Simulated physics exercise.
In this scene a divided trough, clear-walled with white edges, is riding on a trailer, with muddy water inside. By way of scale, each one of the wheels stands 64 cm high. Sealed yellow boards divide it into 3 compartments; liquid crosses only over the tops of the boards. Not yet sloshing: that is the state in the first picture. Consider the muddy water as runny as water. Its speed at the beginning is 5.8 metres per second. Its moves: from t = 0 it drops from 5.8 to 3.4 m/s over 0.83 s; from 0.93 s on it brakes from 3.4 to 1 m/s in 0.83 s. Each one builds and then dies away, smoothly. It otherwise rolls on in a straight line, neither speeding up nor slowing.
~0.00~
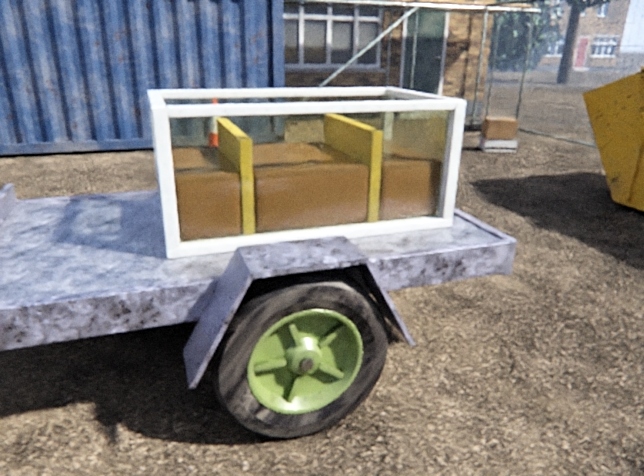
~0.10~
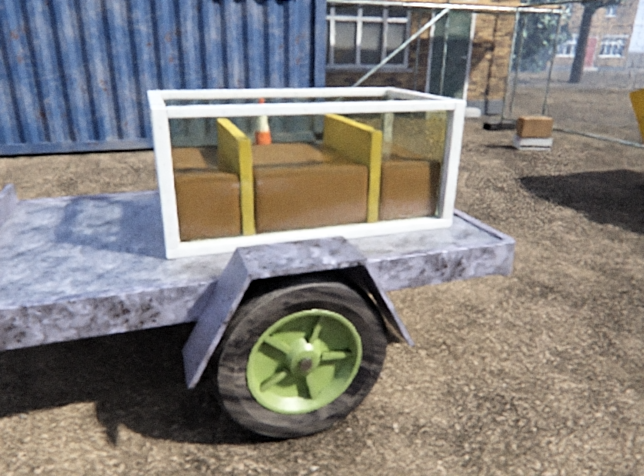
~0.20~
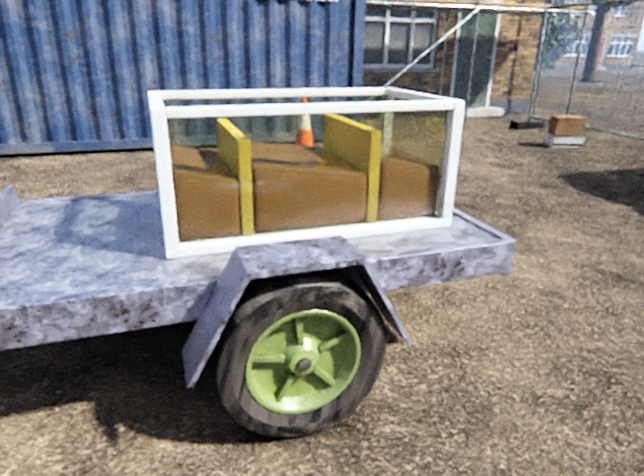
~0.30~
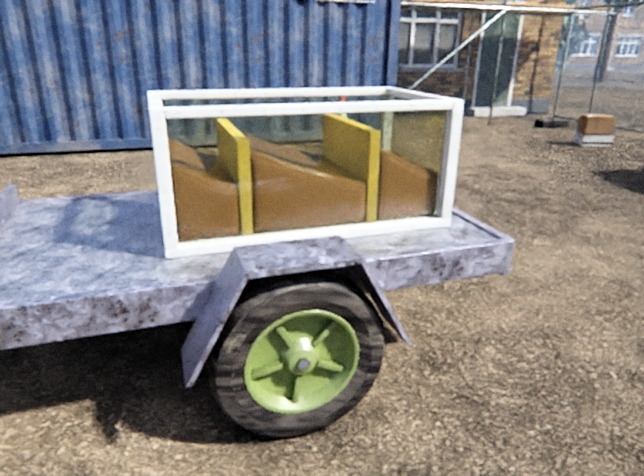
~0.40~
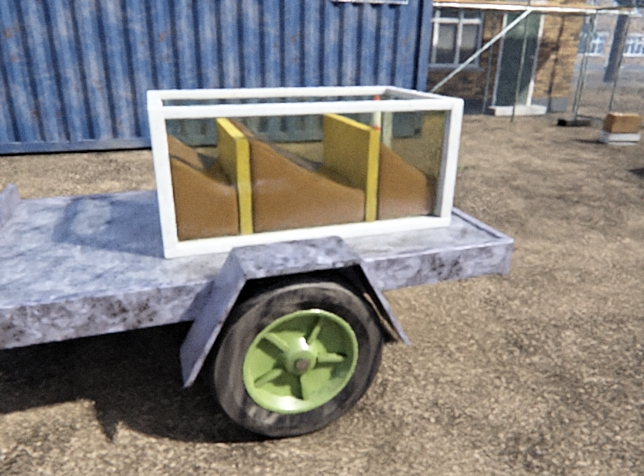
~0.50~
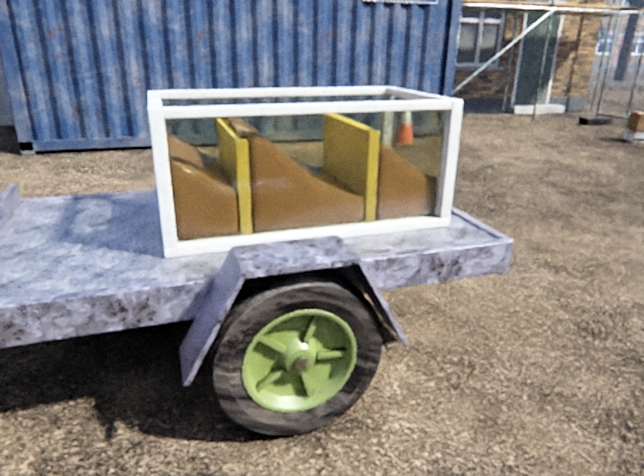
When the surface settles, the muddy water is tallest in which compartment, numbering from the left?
I would say the first one.
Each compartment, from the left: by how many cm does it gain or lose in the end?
In cm: 6 up, 4 down, 1 up.
After 1.00 s the mean depths from the left are 27, 25, 26 cm.
After 1.60 s the mean depths from the left are 30, 23, 26 cm.
After 2.30 s the mean depths from the left are 32, 22, 27 cm.
After 4.74 s the mean depths from the left are 32, 22, 27 cm.
